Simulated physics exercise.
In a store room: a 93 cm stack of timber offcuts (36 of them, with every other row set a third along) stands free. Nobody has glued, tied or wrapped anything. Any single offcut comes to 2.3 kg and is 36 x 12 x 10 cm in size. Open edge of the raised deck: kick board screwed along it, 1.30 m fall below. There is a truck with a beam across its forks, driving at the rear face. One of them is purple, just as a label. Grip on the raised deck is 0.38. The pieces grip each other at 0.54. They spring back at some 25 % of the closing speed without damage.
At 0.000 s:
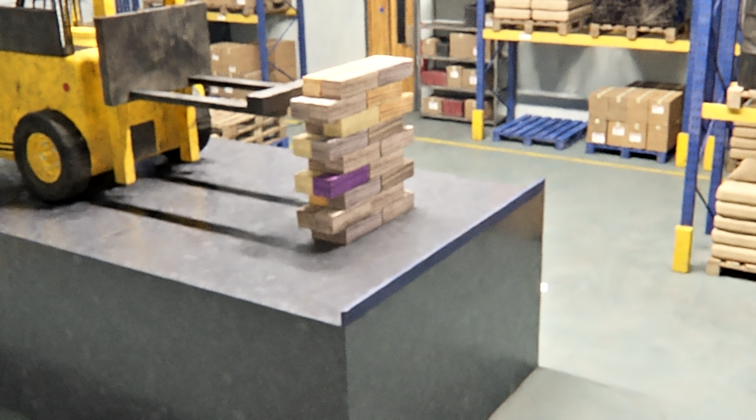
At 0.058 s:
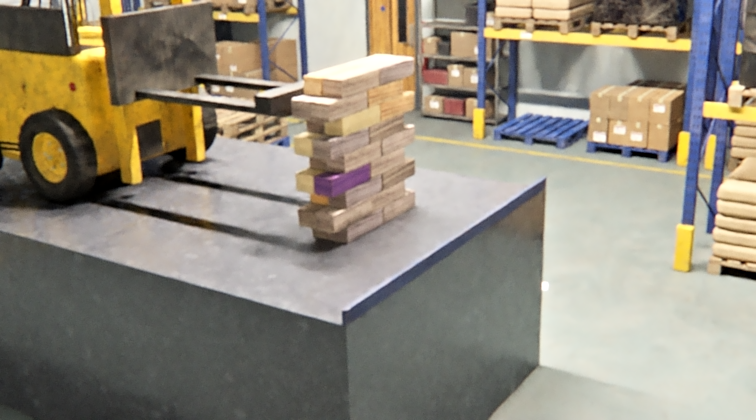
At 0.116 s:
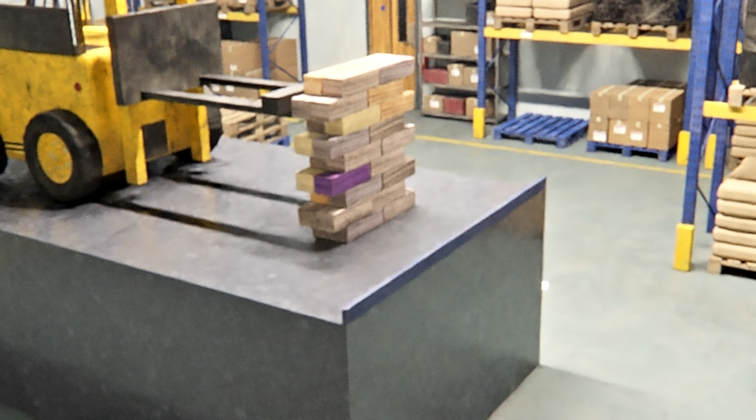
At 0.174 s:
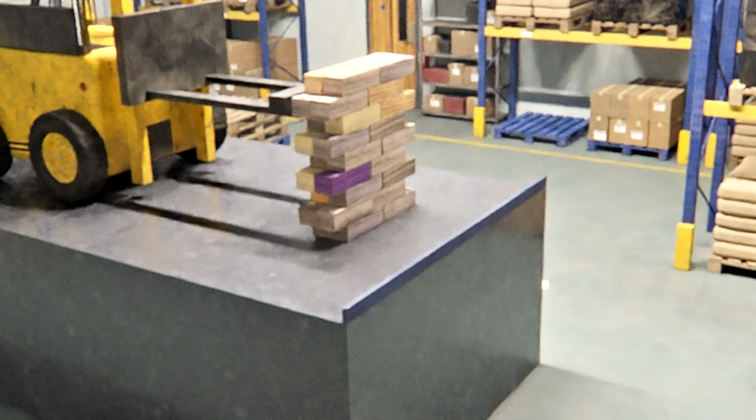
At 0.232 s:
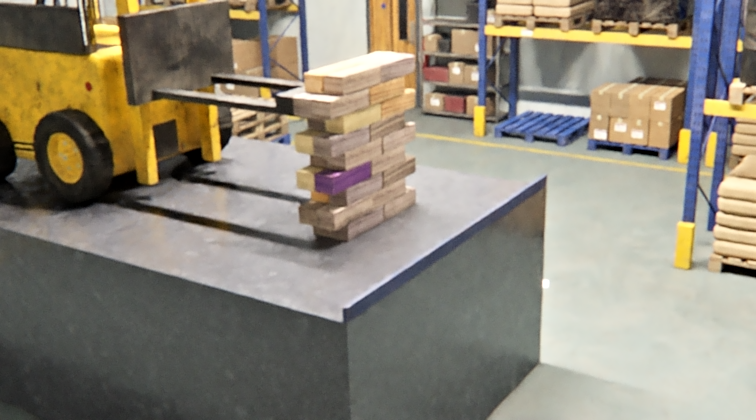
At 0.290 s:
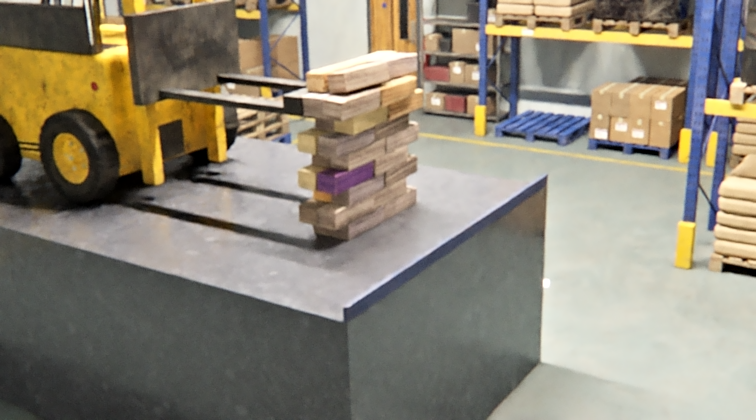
A yellow forklift rolls right across a dark raised platform in a warehouse, its raised forks closing in on a stack of wooden blocks with one purple piece. It reaches the stack's upper part and pushes in, shifting the upper blocks slightly right and tilting some near the top.
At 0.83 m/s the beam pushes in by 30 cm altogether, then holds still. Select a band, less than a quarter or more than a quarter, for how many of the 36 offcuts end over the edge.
The share is more than a quarter.
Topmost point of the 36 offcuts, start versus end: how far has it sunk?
By about 52 cm, start to end.
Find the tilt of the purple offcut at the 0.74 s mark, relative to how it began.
Some 70°.
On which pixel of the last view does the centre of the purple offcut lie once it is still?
In the final picture its centre lies roughly at (414, 239).
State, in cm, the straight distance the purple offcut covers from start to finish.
The purple one ends about 55 cm from its start.
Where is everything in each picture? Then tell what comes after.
In the first frame (pixels give the middle of a visible side), beam (256, 106) 18 cm from the stack; purple offcut (351, 181); none has stirred.
The second frame shows beam (264, 105) 13 cm from the stack; purple offcut (352, 180).
The third frame shows beam (271, 106) 9 cm from the stack; purple offcut (352, 179).
The fourth frame shows beam (278, 106) 38 mm from the stack; purple offcut (352, 178).
The fifth frame shows beam (285, 105) 10 mm in; purple offcut (352, 177); movement in 2 of them.
The sixth frame shows beam (293, 106) 58 mm in; purple offcut (355, 177) 15 mm from its place; steepest lean 10°, the offcut at (367, 76); movement in 27 of them.
After 0.46 s, none of the 36 offcuts over the edge, 35 disturbed; purple offcut 17° from how it stood.
After 0.74 s, none of the 36 offcuts over the edge, 35 disturbed; purple offcut 71° from how it stood, 23 cm lower.
After 1.32 s, 12 of the 36 offcuts over the edge; purple offcut on its side.
In the end (1.8 s), 13 of the 36 offcuts over the edge; purple offcut on its side. That is 36 per cent. From the last view, middles, purple offcut near (414, 239).
